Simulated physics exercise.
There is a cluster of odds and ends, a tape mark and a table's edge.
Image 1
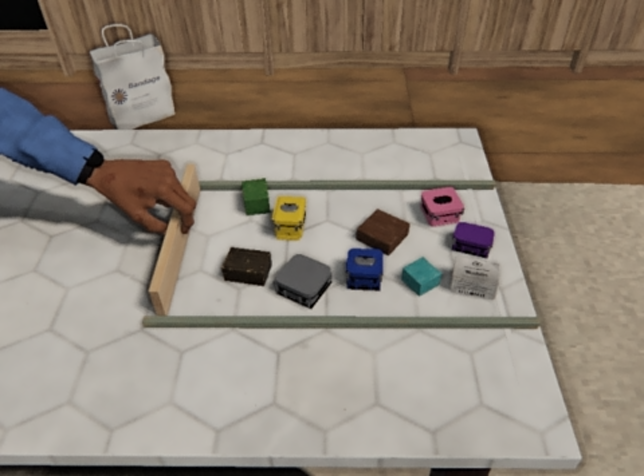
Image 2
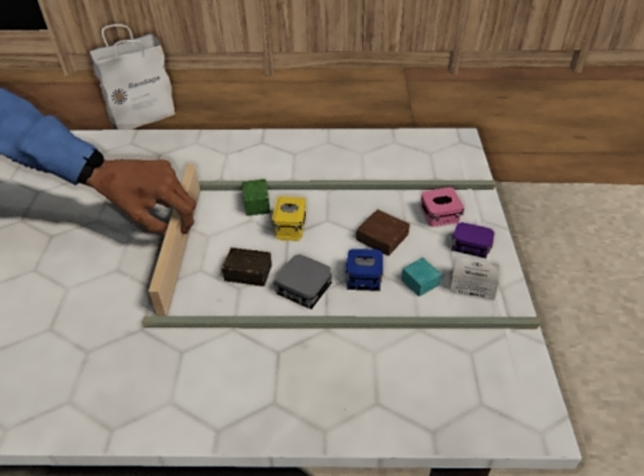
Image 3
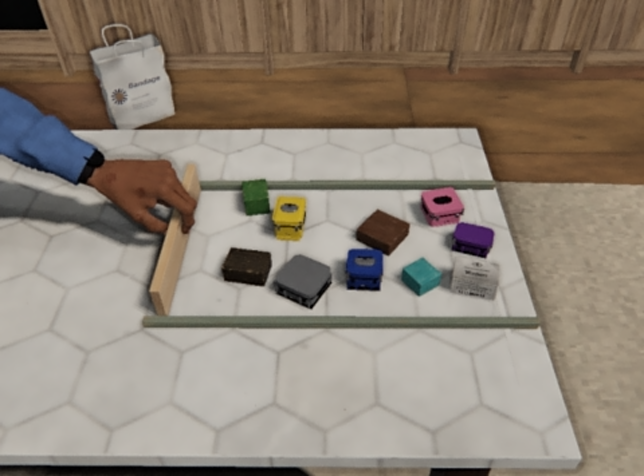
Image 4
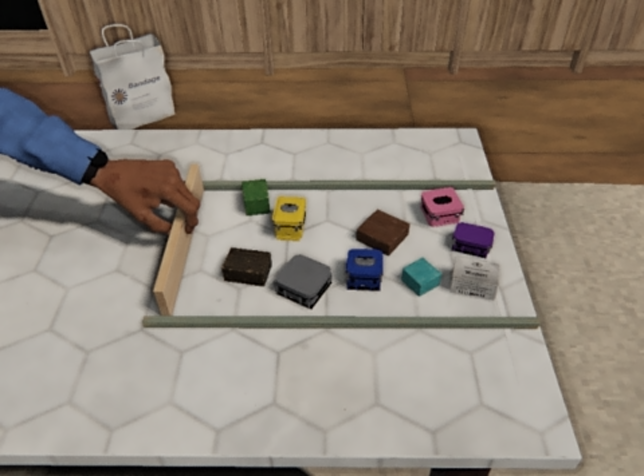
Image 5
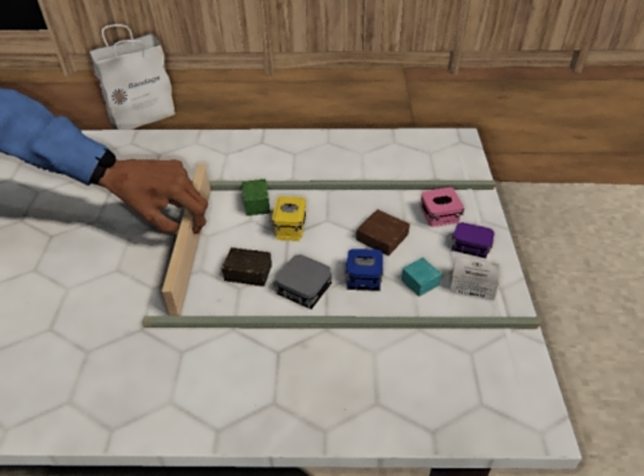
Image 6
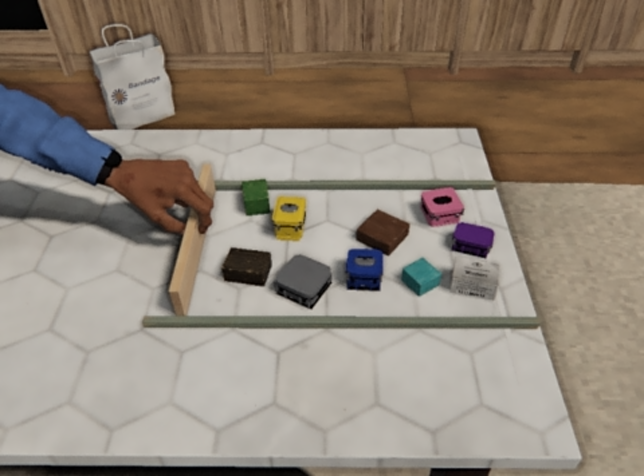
A hand in a blue sleeve held a wooden board upright at the left of a scattered group of small colourful blocks and slid it slightly right, while the blocks stayed still.
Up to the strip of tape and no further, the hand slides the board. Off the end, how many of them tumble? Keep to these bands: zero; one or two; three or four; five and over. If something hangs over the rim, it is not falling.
Most likely the sweep will knock off at least five.
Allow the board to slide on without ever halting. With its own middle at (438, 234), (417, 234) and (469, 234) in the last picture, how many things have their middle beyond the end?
Result per place: 3; 1; 6.
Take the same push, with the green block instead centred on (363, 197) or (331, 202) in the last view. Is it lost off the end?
One after the other: It keeps its spot; it keeps its spot.
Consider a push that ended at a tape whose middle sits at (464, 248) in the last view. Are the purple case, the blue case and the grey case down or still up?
The purple case is no longer there; as for the blue case, it is no longer there; and the grey case is still there.
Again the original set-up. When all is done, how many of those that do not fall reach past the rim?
I get 3.
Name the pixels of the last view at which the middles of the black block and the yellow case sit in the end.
Going in order: First (513, 263), then (505, 220).
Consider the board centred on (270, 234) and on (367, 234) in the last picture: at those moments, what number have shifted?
Answer - first 5, then 8.
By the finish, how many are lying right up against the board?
4 in contact.
Early on, none off yet; purple case at rest near (473, 241); white box at rest near (475, 278); pink case at rest near (441, 208).
Finally, the number that fall off is five or more; lost, blue case, brown block, turquoise block, pink case, white box and purple case.
